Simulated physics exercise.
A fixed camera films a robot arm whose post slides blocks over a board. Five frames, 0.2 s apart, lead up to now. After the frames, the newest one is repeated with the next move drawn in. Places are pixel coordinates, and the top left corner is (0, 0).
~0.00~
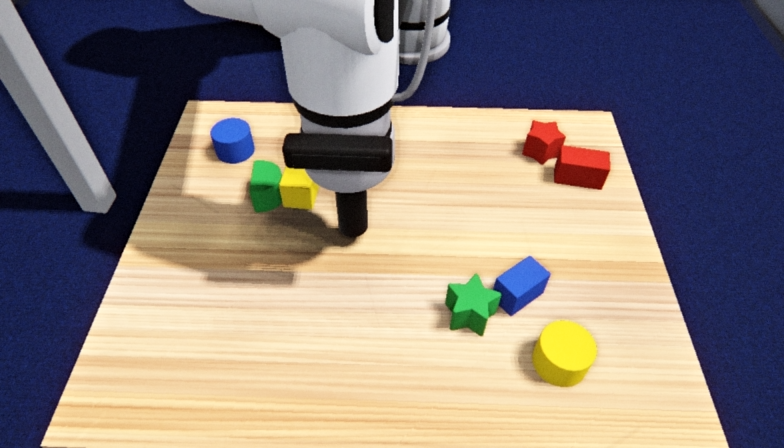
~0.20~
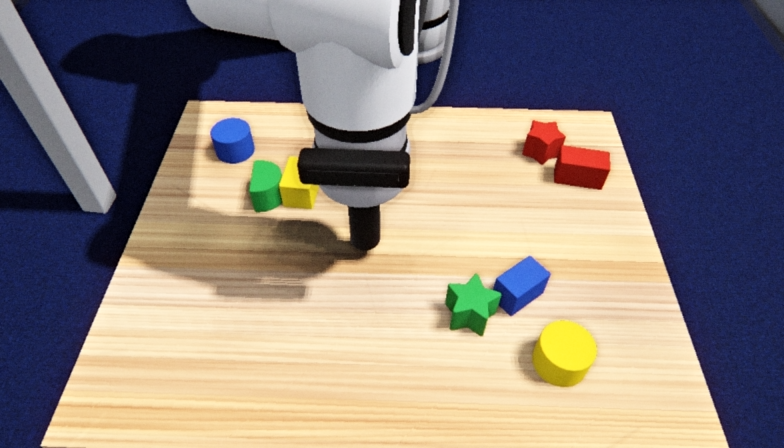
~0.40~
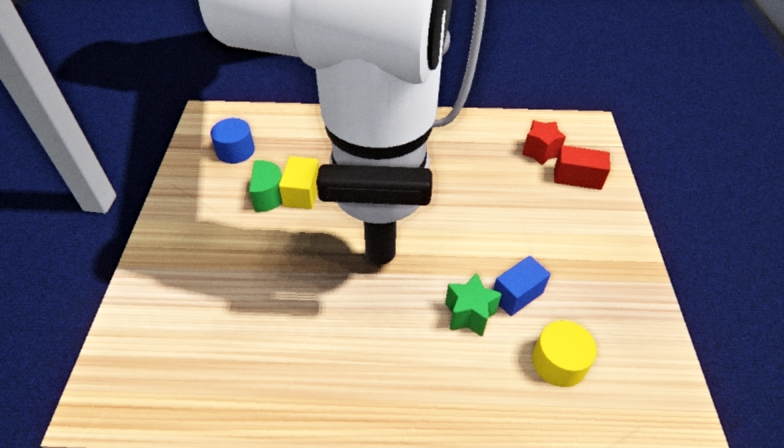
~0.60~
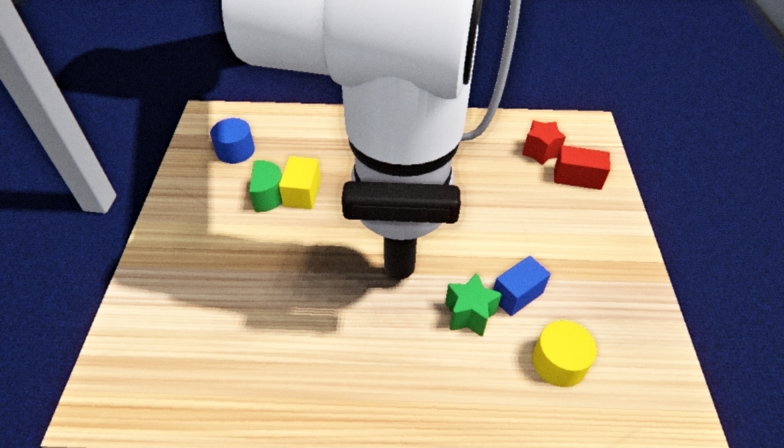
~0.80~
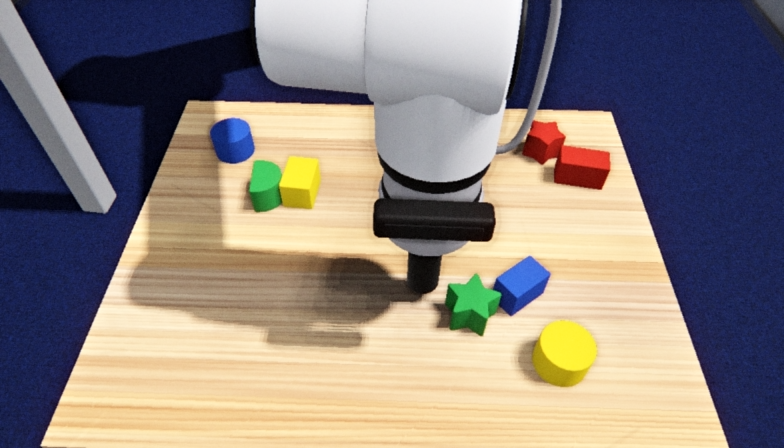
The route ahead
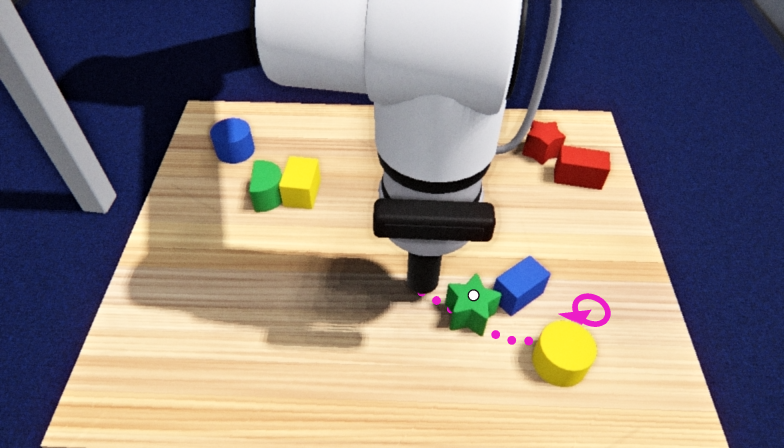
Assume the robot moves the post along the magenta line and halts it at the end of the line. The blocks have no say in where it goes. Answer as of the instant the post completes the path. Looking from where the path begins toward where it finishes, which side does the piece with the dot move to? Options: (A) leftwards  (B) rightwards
Correct choice: B.
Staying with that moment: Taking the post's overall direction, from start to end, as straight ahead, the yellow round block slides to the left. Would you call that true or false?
My answer: False.
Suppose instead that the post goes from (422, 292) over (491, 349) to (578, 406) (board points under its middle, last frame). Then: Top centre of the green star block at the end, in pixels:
My prediction: (546, 326).
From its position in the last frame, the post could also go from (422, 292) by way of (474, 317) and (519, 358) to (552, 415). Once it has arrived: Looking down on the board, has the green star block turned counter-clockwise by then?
That would be a yes.
The drawn path runs from (422, 292) over (477, 324) and (540, 338) to (591, 310); the dot is on the green star block.
What follows on the original path. One third of the way, post at (480, 314); green star block at (528, 319), turned 15° anticlockwise; blue oblong at (530, 274), turned 15° anticlockwise; yellow round block at (579, 349).
Two thirds of the way, post at (545, 328); green star block at (592, 344); blue oblong at (530, 274), turned 15° anticlockwise; yellow round block at (638, 376).
At the end, post at (597, 299); green star block at (618, 330), turned 65° clockwise; blue oblong at (530, 274), turned 15° anticlockwise; yellow round block at (643, 380).
